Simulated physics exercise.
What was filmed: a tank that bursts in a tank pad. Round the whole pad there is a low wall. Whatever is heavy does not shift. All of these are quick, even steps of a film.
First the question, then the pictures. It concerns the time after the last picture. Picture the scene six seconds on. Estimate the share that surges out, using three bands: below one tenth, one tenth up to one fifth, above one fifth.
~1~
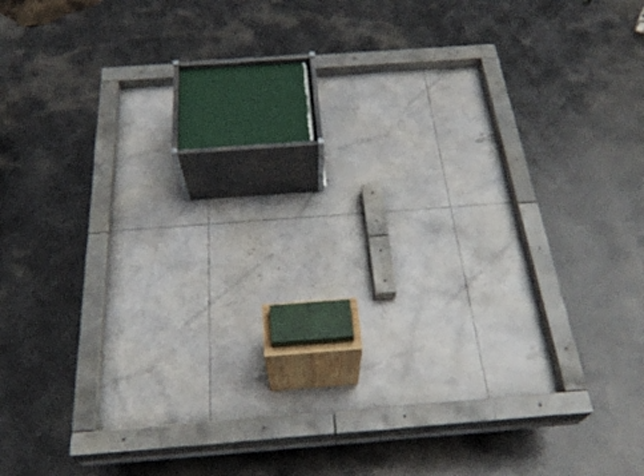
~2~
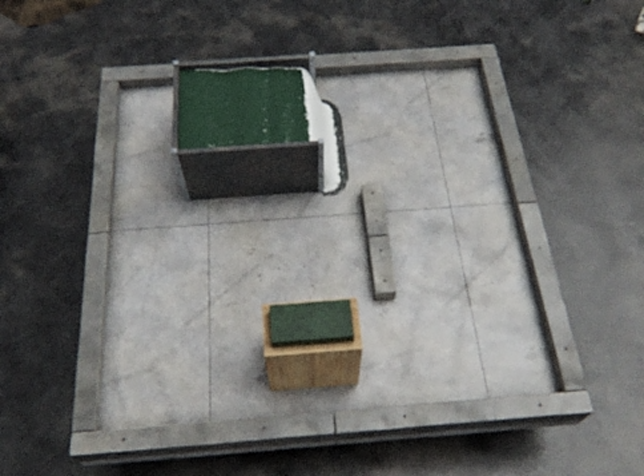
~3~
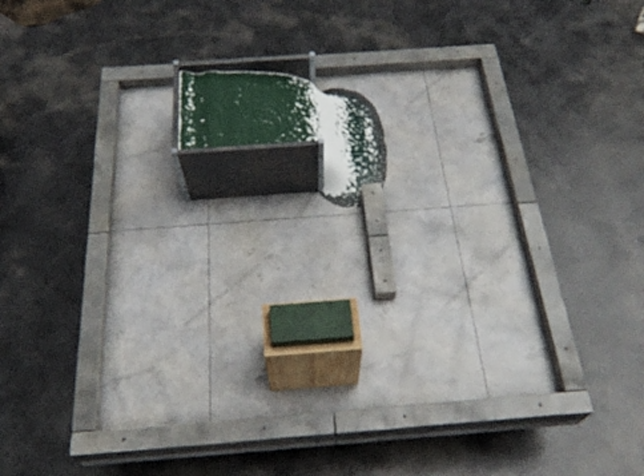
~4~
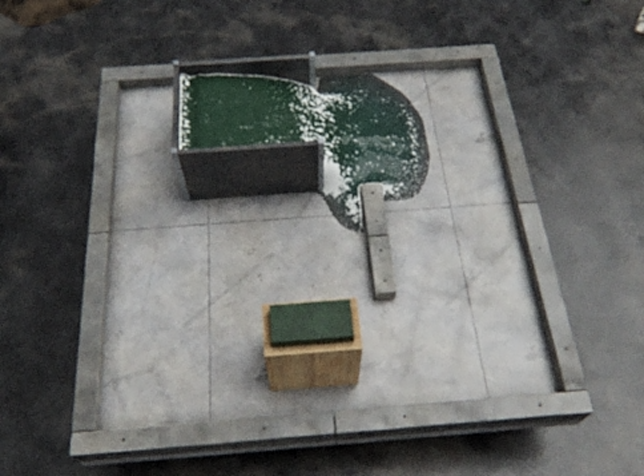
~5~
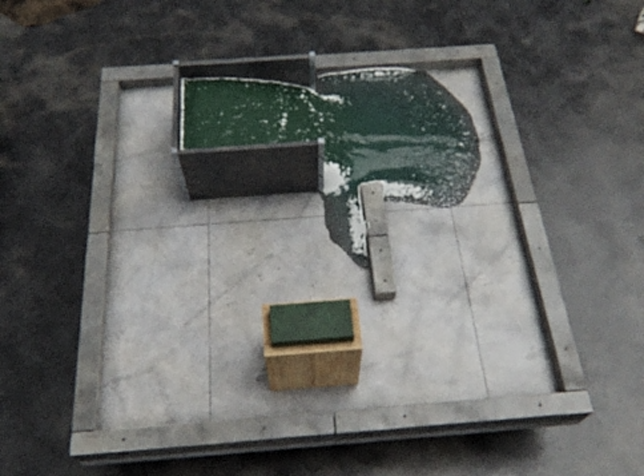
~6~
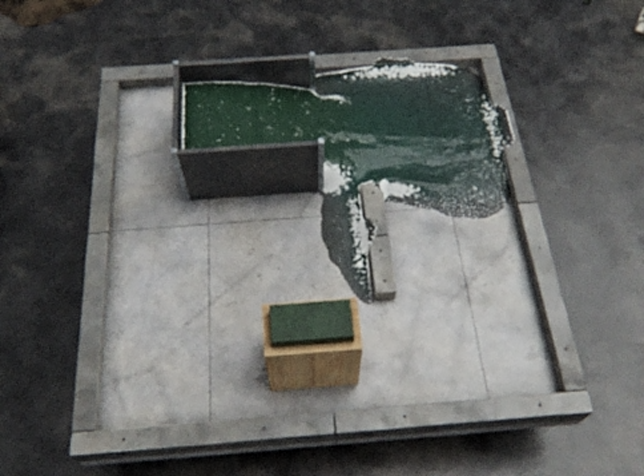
Beyond a fifth.
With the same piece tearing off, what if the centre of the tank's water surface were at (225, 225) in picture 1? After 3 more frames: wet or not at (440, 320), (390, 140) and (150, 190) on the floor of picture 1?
In sequence: Drenched, drenched and spared.
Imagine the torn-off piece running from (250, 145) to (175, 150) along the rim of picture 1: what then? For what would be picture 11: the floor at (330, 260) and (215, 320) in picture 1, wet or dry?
One after the other: Under water, covered.
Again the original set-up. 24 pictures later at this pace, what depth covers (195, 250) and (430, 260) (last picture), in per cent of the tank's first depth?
Around 0 % at the first and 6 % at the second.
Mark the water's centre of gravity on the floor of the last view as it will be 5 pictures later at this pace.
At about (353, 145).
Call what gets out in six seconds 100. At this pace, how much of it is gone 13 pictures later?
Close to 85 per cent.
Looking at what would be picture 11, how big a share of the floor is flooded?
It comes to roughly 35 in a hundred.
A moment on, water covers 30 % of the floor; the low wall has let 1 % over.
Next, water covers 30 % of the floor; the low wall has let 5 % over.
Then, water covers 45 % of the floor; the low wall has let 25 % over.
Later, water covers 50 % of the floor; the low wall has let 29 % over.
In the end, water covers 70 % of the floor; the low wall has let 30 % over.
